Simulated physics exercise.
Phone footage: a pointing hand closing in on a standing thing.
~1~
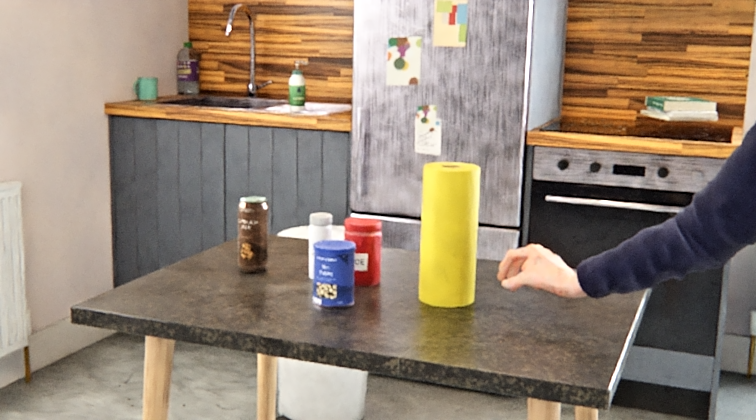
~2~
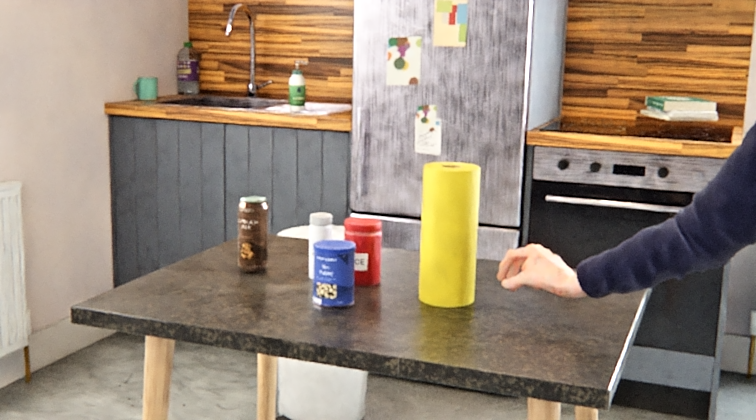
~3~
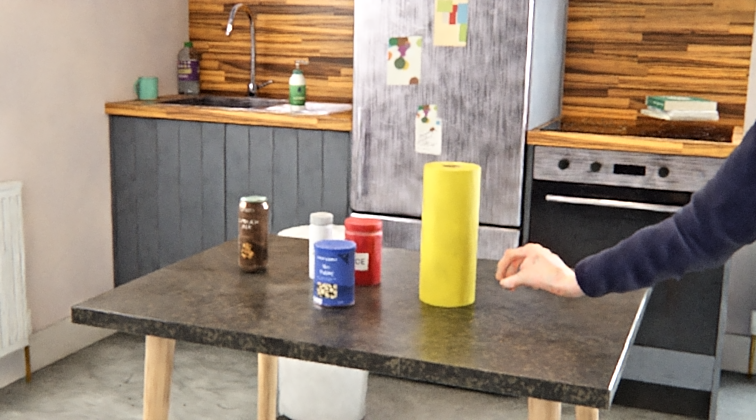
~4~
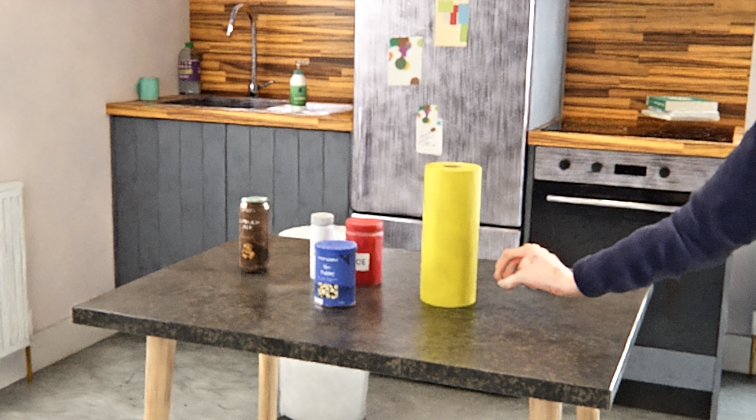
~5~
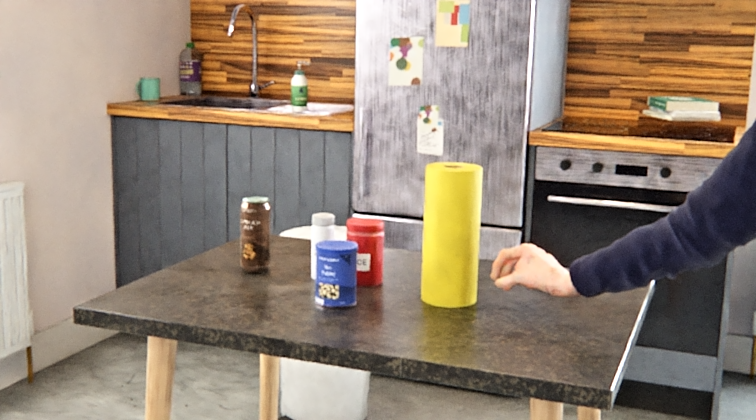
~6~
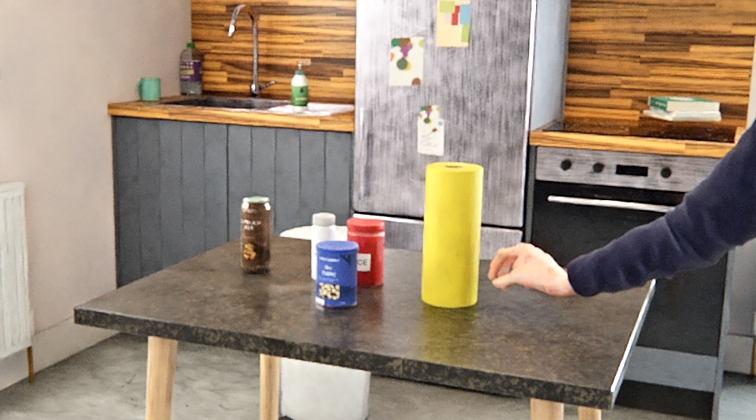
At first, a yellow roll stands on a dark table beside a brown can and a cluster of white, blue and red containers, with a hand reaching in from the right. The hand then edges very slightly left toward the roll, while everything on the table stays still.
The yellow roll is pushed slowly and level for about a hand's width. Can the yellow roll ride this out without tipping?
Watch, it keeps its footing and that's that.
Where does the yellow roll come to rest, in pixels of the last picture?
End position, last frame: About (389, 228).
Then, 0.50 s later than the last frame, yellow roll moved a little near (441, 233).
Then, 1.00 s later than the last frame, yellow roll moved about its own width near (417, 231).
Then, 1.50 s later than the last frame, yellow roll moved about its own width near (394, 228).
When it is over, moved from the start, yellow roll. End places, in pixels of the last picture, yellow roll near (389, 228).
